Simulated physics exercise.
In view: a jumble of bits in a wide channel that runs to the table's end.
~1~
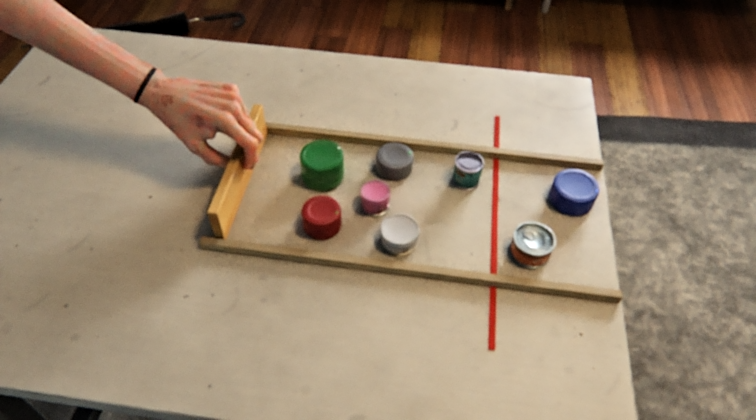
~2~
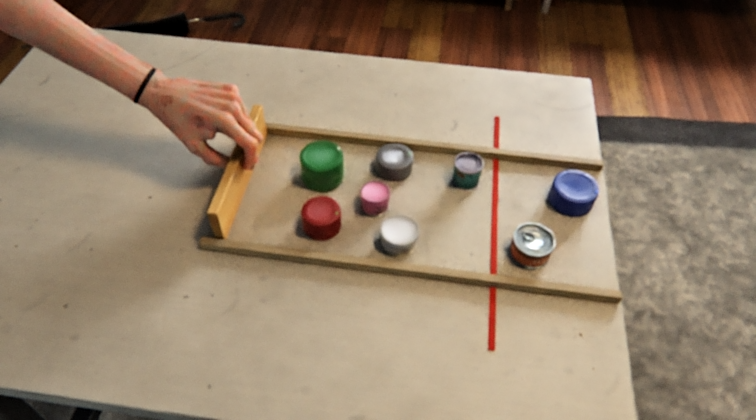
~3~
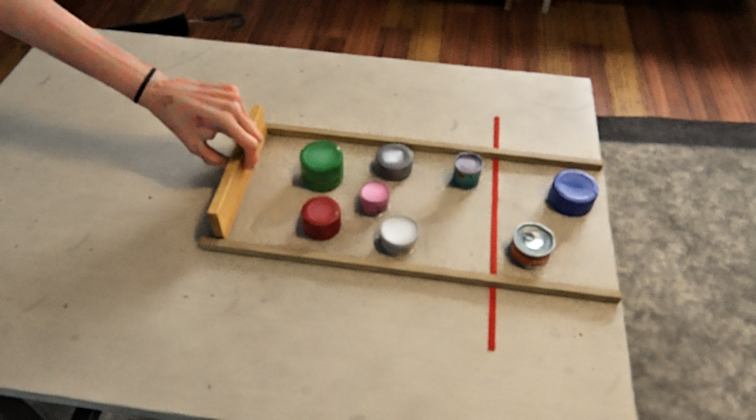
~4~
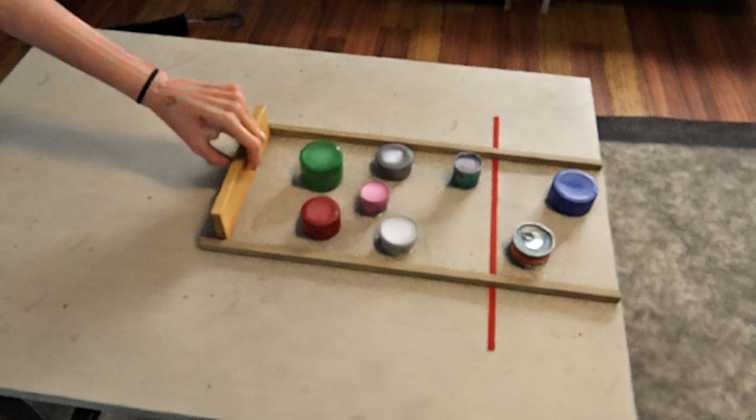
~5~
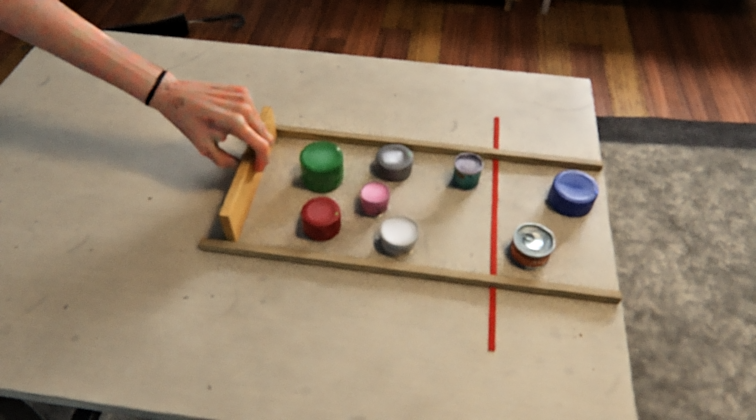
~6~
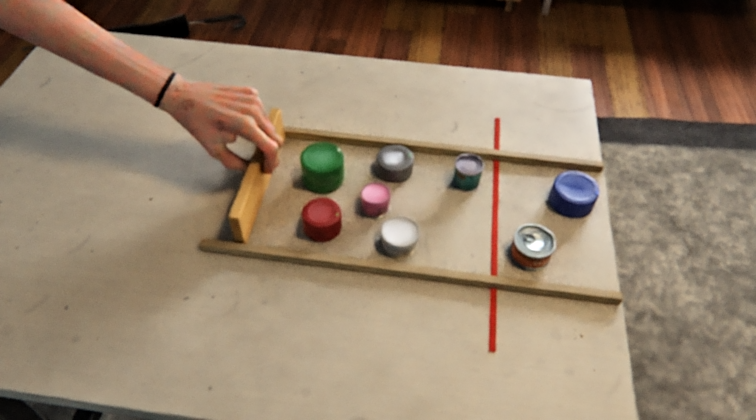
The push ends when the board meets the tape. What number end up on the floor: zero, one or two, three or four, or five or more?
In the end the number that fall off is zero.
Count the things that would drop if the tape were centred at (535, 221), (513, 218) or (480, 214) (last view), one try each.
Down on the floor: 1, 0 and 0.
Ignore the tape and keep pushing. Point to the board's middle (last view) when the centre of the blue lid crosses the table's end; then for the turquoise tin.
Its middle is around (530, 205) and around (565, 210).
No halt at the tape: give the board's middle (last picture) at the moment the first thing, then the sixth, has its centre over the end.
Near (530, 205) and (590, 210).
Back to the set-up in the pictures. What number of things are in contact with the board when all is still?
The number is 3.
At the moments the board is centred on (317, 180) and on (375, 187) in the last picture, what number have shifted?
By then 2, and 5.
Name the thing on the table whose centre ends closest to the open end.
That is the blue lid.
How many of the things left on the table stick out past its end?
0 of them.
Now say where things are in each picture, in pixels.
The first picture shows blue lid (574, 193); orange tin (532, 245); turquoise tin (468, 171); board (240, 169); tape (495, 214).
The second picture shows orange tin (532, 246); grey lid (394, 162).
The third picture shows turquoise tin (467, 172); green lid (322, 166).
The fourth picture shows blue lid (573, 193); board (243, 170).
The fifth picture shows orange tin (532, 246); pink pot (375, 200).
The sixth picture shows blue lid (574, 194); orange tin (532, 247); turquoise tin (468, 173); board (260, 173); tape (495, 216).
Early on, none off yet; blue lid at rest near (574, 194); orange tin at rest near (532, 247); turquoise tin at rest near (468, 173).
A while later, none off yet; blue lid at rest near (574, 194); orange tin moving near (541, 246); turquoise tin travelled about its own width near (502, 177).
Finally, the number that fall off is zero.
